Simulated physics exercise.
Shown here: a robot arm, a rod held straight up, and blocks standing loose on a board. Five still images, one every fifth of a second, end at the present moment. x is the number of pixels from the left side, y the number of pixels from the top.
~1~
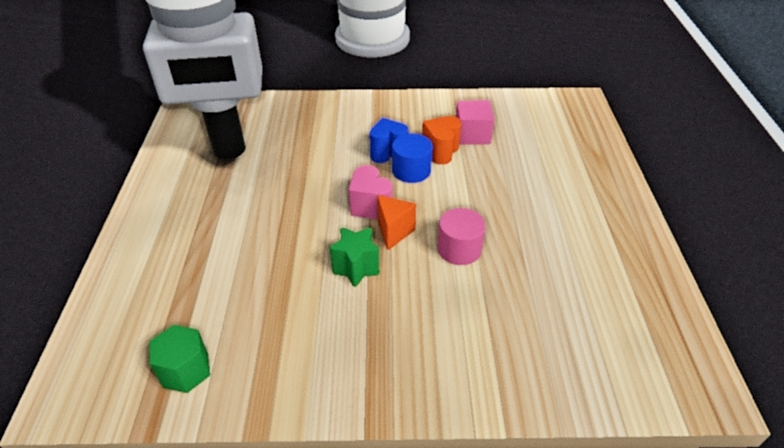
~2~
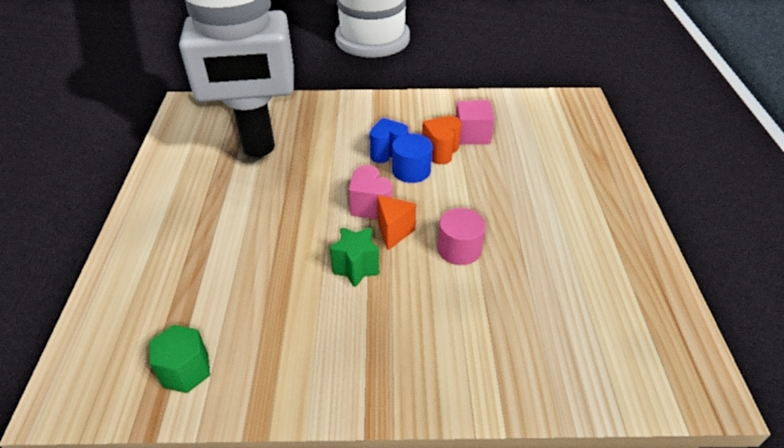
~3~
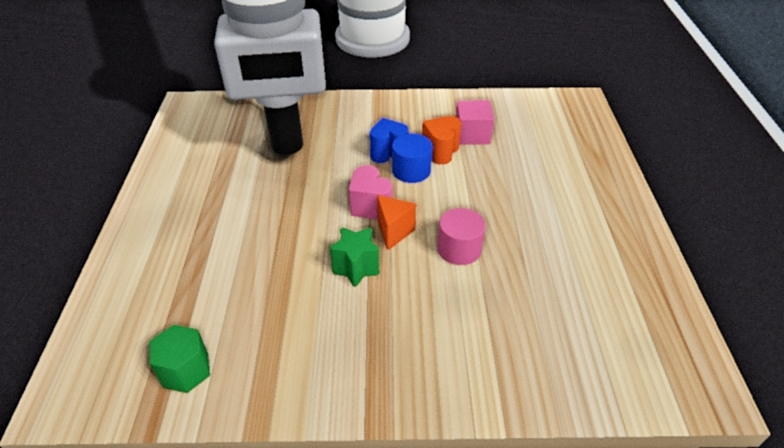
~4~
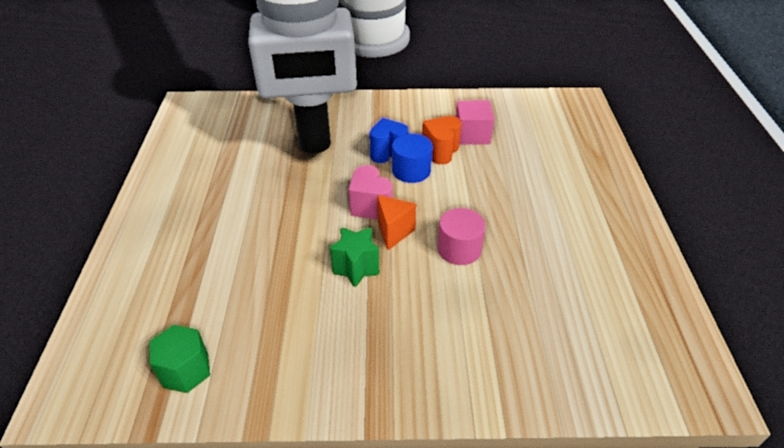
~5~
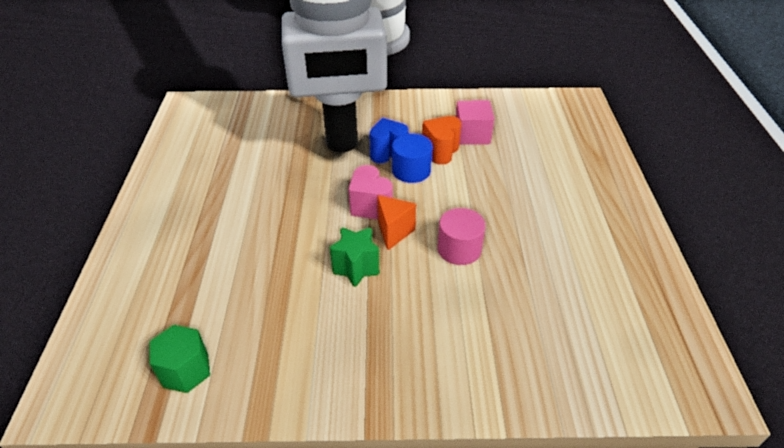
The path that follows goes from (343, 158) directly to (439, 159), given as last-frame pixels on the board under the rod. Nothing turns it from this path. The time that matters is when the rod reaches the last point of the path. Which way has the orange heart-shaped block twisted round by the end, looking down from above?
It spins with the clock.
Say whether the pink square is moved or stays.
That one moves away.
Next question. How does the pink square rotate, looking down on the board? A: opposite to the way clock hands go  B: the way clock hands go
Correct choice: A.
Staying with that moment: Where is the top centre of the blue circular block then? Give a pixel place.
If I read the scene right, the answer is (449, 156).
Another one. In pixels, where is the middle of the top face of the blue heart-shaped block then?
At roughly (433, 113).
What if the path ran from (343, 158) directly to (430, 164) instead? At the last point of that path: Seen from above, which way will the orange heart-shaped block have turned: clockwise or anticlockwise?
It goes round the way clock hands do.
What follows on the original path. One third of the way, rod at (375, 143); blue heart-shaped block at (406, 124), turned 20° anticlockwise; blue circular block at (416, 146).
Two thirds of the way, rod at (408, 144); blue heart-shaped block at (426, 118), turned 70° anticlockwise; blue circular block at (432, 150); orange heart-shaped block at (459, 121), turned 45° clockwise; pink square at (486, 108), turned 40° anticlockwise.
At the end, rod at (440, 144); blue heart-shaped block at (433, 113), turned 90° anticlockwise; blue circular block at (449, 156); orange heart-shaped block at (470, 119), turned 60° clockwise; pink square at (494, 107), turned 50° anticlockwise.
